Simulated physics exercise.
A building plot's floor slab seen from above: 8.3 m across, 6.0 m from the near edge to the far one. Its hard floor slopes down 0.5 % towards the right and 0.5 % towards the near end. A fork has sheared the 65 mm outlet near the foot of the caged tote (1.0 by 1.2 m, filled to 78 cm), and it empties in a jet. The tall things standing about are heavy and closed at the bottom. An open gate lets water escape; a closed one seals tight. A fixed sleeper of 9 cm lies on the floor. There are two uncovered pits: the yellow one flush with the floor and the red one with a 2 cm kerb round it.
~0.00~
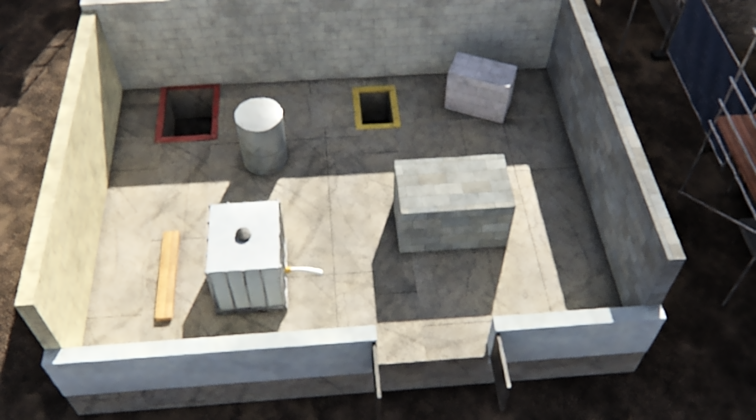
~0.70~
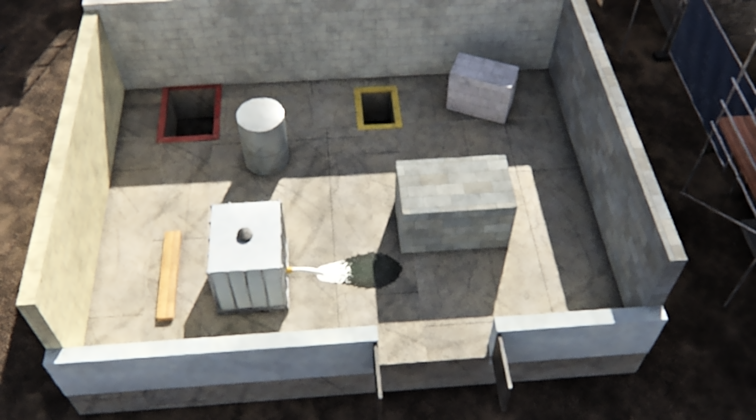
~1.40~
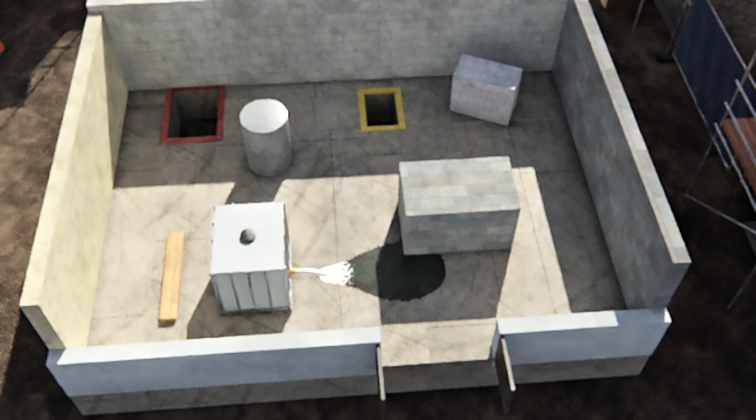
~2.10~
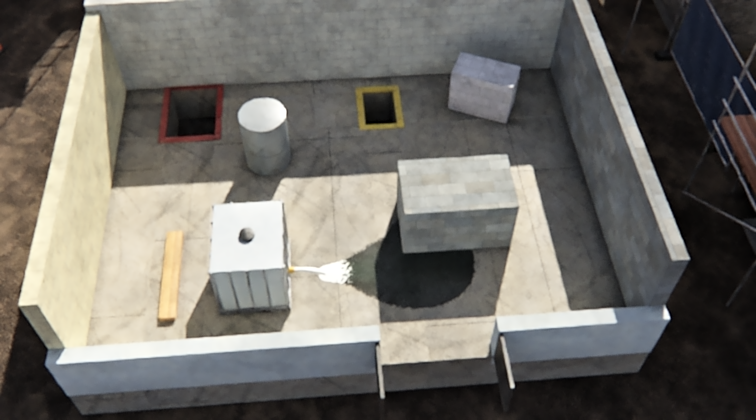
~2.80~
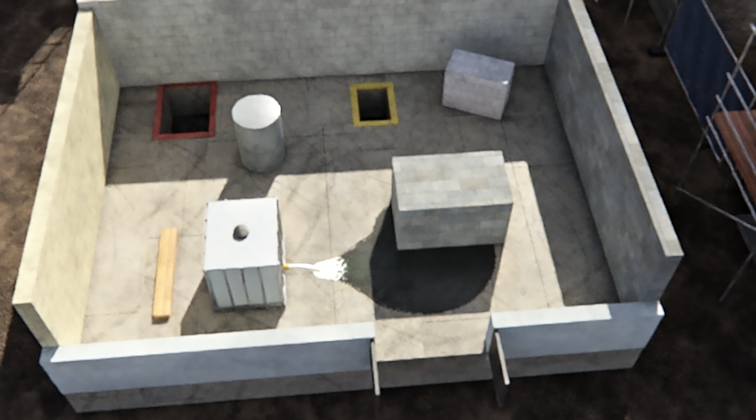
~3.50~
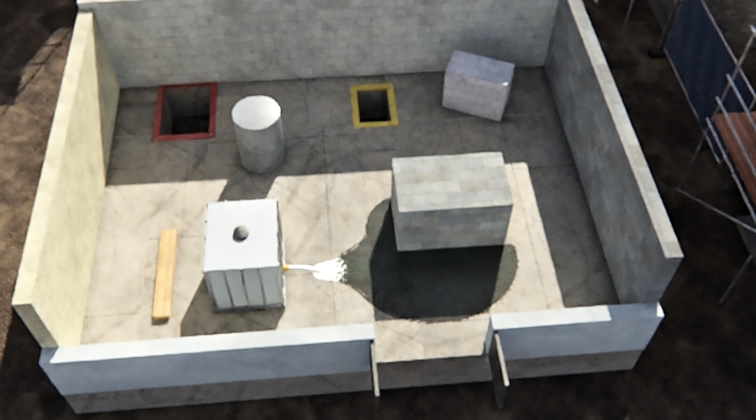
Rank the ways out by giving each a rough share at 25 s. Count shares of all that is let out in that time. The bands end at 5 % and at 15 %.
The gate opening takes from 5 to 15 %; the yellow pit takes under 5 %; the red pit takes less than 5 %.
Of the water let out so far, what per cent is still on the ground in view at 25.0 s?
Some 88 per cent remains.
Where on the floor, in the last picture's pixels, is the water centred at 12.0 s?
At about (496, 278).
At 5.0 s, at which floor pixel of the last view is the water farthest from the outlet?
At about (552, 274).
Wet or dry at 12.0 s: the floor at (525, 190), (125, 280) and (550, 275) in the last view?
In turn: Dry, not reached, under water.
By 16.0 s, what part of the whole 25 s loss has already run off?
About 35 per cent.
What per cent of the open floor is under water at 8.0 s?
Near 15 per cent is wet.
After 5.0 s water covers 10 % of the floor and is deepest (3 cm) near (393, 248); gone so far, the gate opening 0 %, the yellow pit 0 %, the red pit 0 %.
After 8.0 s water covers 15 % of the floor and is deepest (3 cm) near (393, 248); gone so far, the gate opening 0 %, the yellow pit 0 %, the red pit 0 %.
After 12.0 s water covers 20 % of the floor and is deepest (3 cm) near (625, 329); gone so far, the gate opening 2 %, the yellow pit 0 %, the red pit 0 %.
After 16.0 s water covers 20 % of the floor and is deepest (3 cm) near (625, 329); gone so far, the gate opening 4 %, the yellow pit 0 %, the red pit 0 %.
After 25.0 s water covers 30 % of the floor and is deepest (3 cm) near (625, 329); gone so far, the gate opening 12 %, the yellow pit 0 %, the red pit 0 %.
